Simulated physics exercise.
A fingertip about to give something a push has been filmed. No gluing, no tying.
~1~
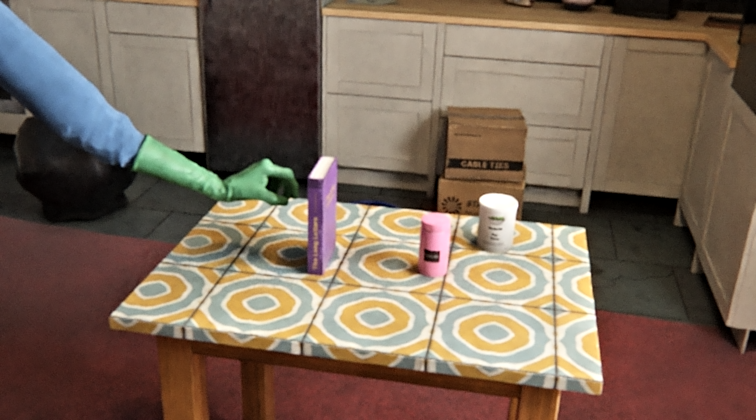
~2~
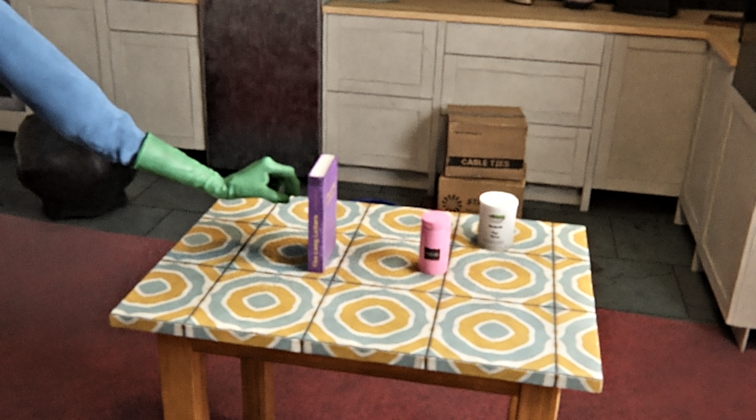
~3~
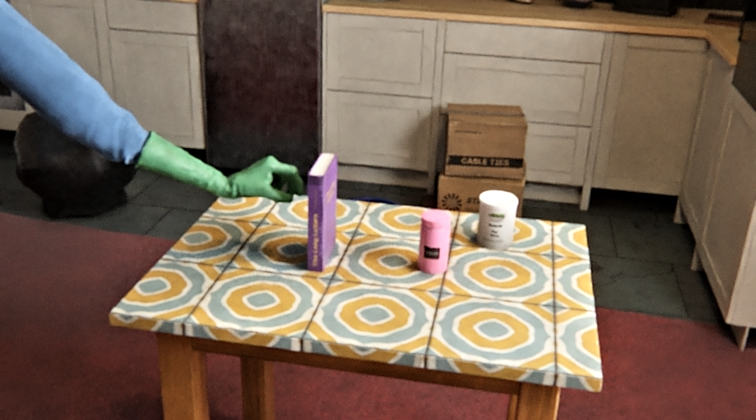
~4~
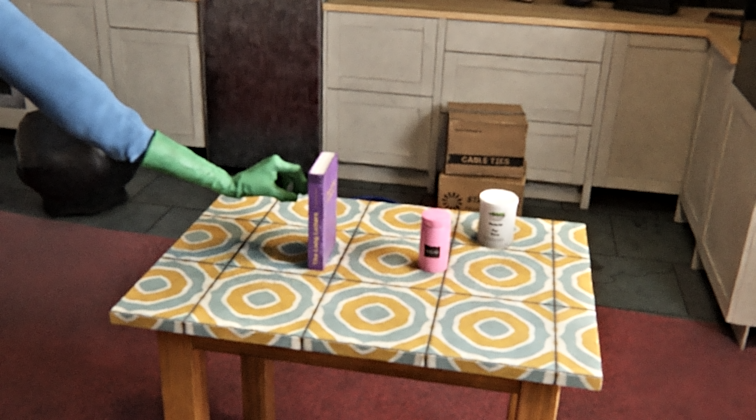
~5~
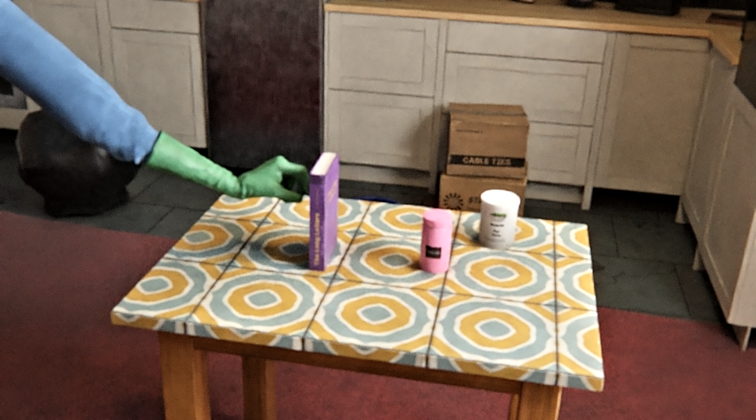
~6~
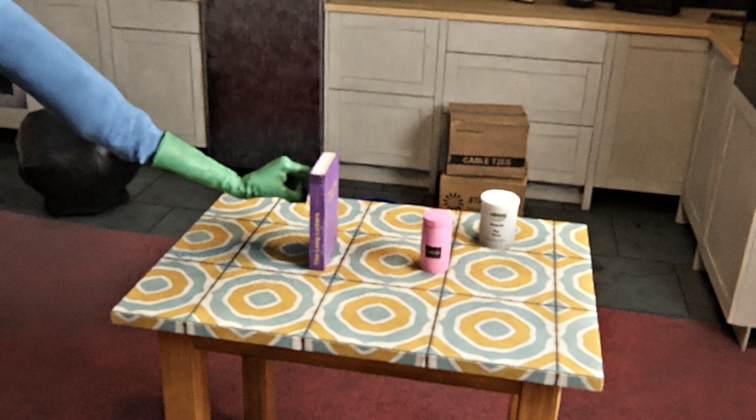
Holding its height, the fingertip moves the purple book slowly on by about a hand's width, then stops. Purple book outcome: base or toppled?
I expect it to come down.
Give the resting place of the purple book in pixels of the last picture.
Close to (378, 255) in the last picture.
Then, 0.80 s later than the last frame, purple book tilted by 62° near (371, 233).
Then, 0.90 s later than the last frame, purple book on its side near (377, 256).
When it is over, lying over on the table, purple book. End places, in pixels of the last picture, purple book near (378, 254).
